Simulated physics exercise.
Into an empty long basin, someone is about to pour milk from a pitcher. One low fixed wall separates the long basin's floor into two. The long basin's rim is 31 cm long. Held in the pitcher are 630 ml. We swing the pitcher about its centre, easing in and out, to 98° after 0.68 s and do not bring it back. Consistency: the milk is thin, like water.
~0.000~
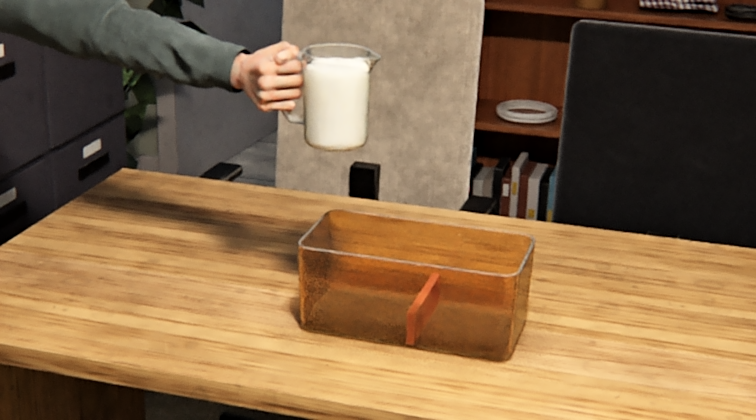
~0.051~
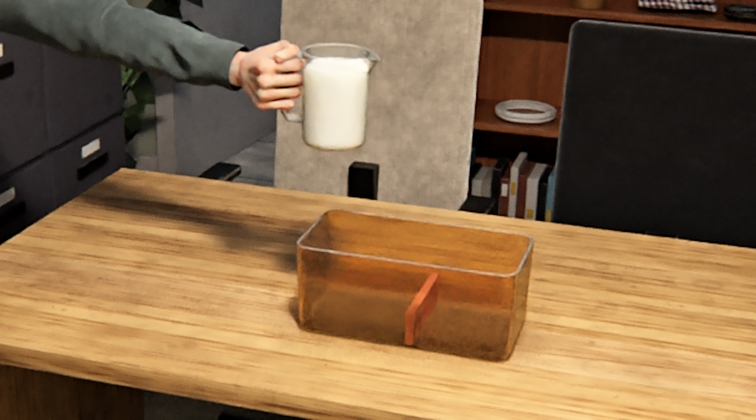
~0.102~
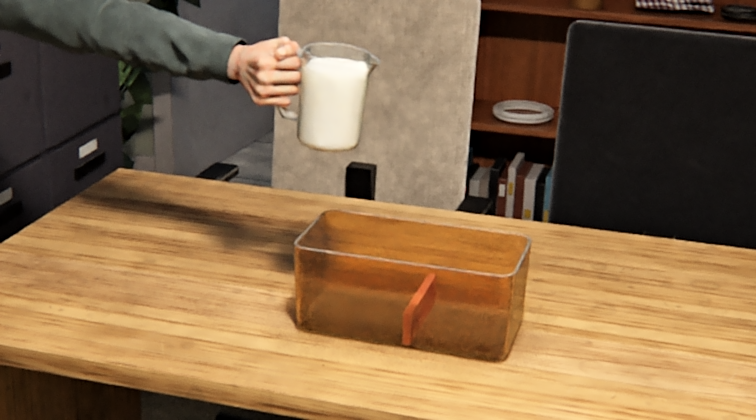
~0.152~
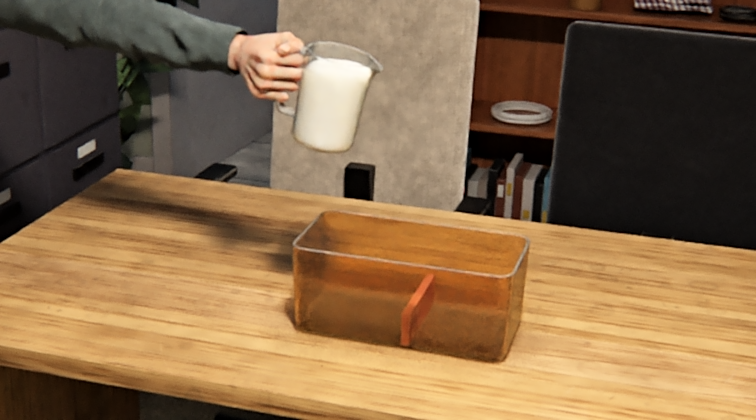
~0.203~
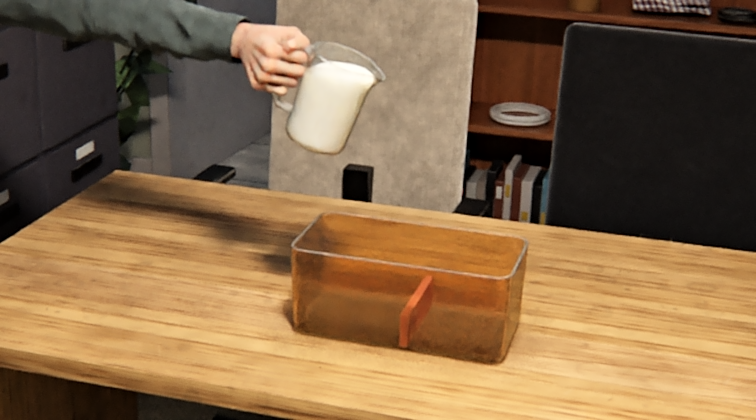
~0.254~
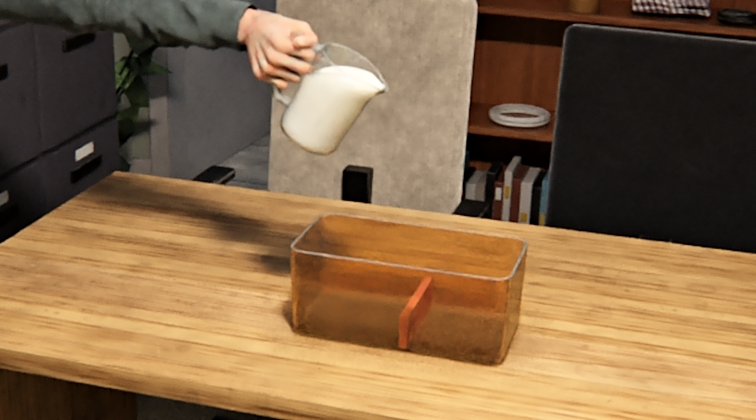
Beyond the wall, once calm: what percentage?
90 out of 100.
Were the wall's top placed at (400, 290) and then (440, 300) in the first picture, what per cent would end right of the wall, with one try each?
First try about 90 %, second try about 70 %.
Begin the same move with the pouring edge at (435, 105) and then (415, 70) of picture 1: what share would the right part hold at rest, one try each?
Near 80 in a hundred on the first go and near 90 in a hundred on the second.
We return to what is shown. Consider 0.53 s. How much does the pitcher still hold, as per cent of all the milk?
I reckon about 70 in a hundred is still held.
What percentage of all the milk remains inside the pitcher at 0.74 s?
30 per cent or so.
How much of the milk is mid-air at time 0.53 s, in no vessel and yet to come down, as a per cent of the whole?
My guess is roughly 24 %.
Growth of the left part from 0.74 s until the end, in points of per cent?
That is roughly 7 in a hundred of the whole.
After 0.53 s the tilt is 87° and 71 per cent is still to pour, 0 is left of the wall and 5 right of it.
After 0.74 s the tilt is 98° and 29 per cent is still to pour, 1 is left of the wall and 42 right of it.
After 0.95 s the tilt is 98° and 9 per cent is still to pour, 2 is left of the wall and 78 right of it.
After 1.18 s the tilt is 98° and 2 per cent is still to pour, 5 is left of the wall and 89 right of it.
In the end 8 per cent lies left of the wall, 90 right of it and 2 outside.
